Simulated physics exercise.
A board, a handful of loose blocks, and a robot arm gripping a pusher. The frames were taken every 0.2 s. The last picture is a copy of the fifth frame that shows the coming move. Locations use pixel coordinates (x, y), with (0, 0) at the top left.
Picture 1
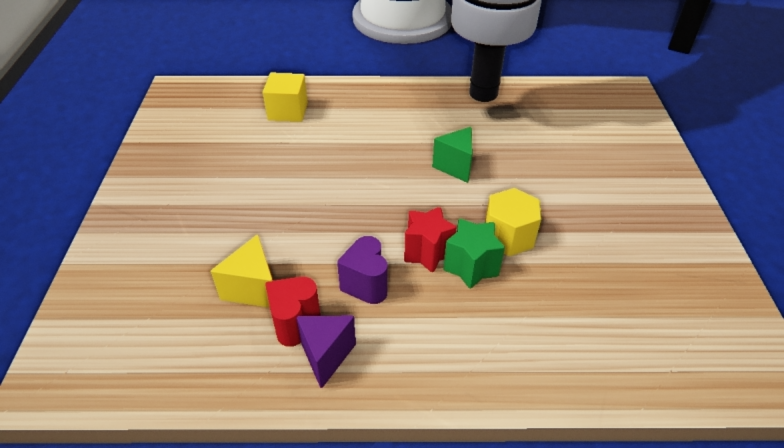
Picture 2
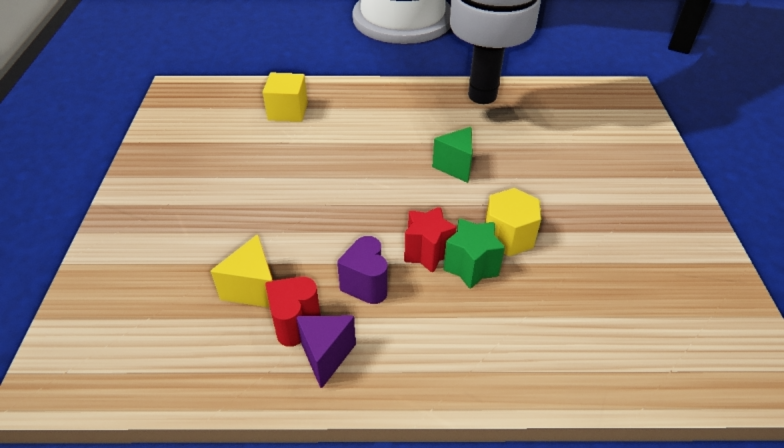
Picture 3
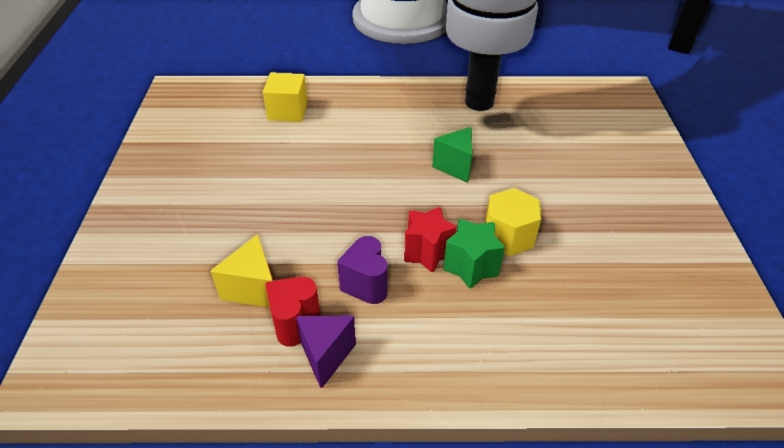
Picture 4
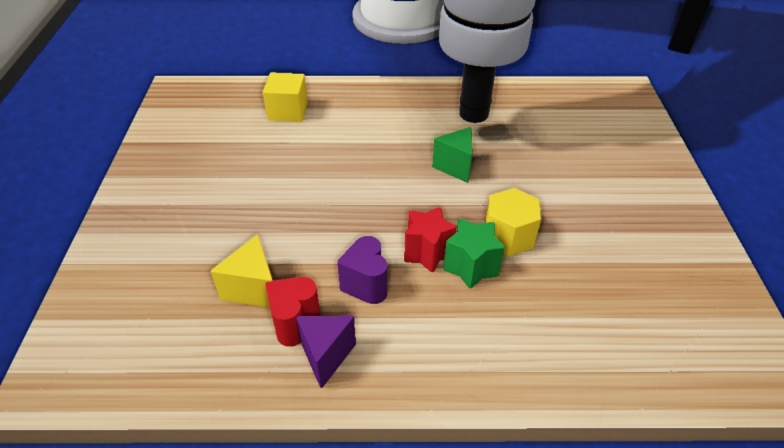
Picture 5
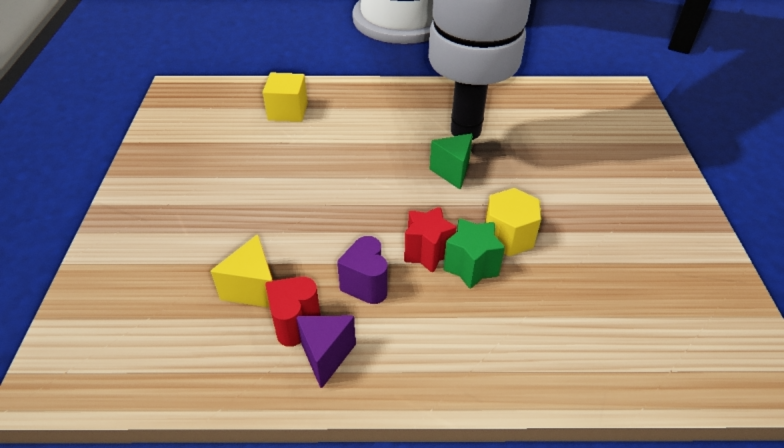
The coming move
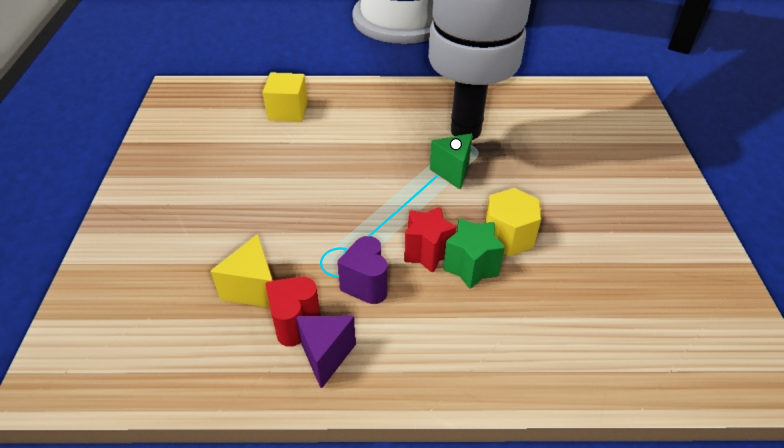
The robot arm moves its black pusher toward the viewer and slightly nudges the green triangular block.
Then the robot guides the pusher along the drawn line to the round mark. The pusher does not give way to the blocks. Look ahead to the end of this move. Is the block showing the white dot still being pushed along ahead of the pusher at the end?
No
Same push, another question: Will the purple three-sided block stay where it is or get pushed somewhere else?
Same place.
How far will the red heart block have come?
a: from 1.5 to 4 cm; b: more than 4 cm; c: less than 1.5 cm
My answer is option c.
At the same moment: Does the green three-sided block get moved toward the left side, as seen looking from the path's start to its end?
Yes, that is how it ends up.
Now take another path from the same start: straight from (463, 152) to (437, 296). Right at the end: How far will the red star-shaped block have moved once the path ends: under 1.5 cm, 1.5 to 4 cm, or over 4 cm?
My prediction: Over 4 cm.
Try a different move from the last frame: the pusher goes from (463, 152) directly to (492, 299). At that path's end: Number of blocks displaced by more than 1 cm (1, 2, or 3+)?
Total: Three-plus.
The drawn path runs straight from (463, 152) to (339, 262); the dot is on the green three-sided block.
The first path, step by step. One third of the way, pusher (428, 165); green three-sided block (435, 177).
Two thirds of the way, pusher (386, 201); green three-sided block (430, 190), turned 35° anticlockwise.
At the end, pusher (338, 242); red heart block not moved; purple three-sided block not moved; purple heart block not moved; green three-sided block (430, 190), turned 35° anticlockwise.
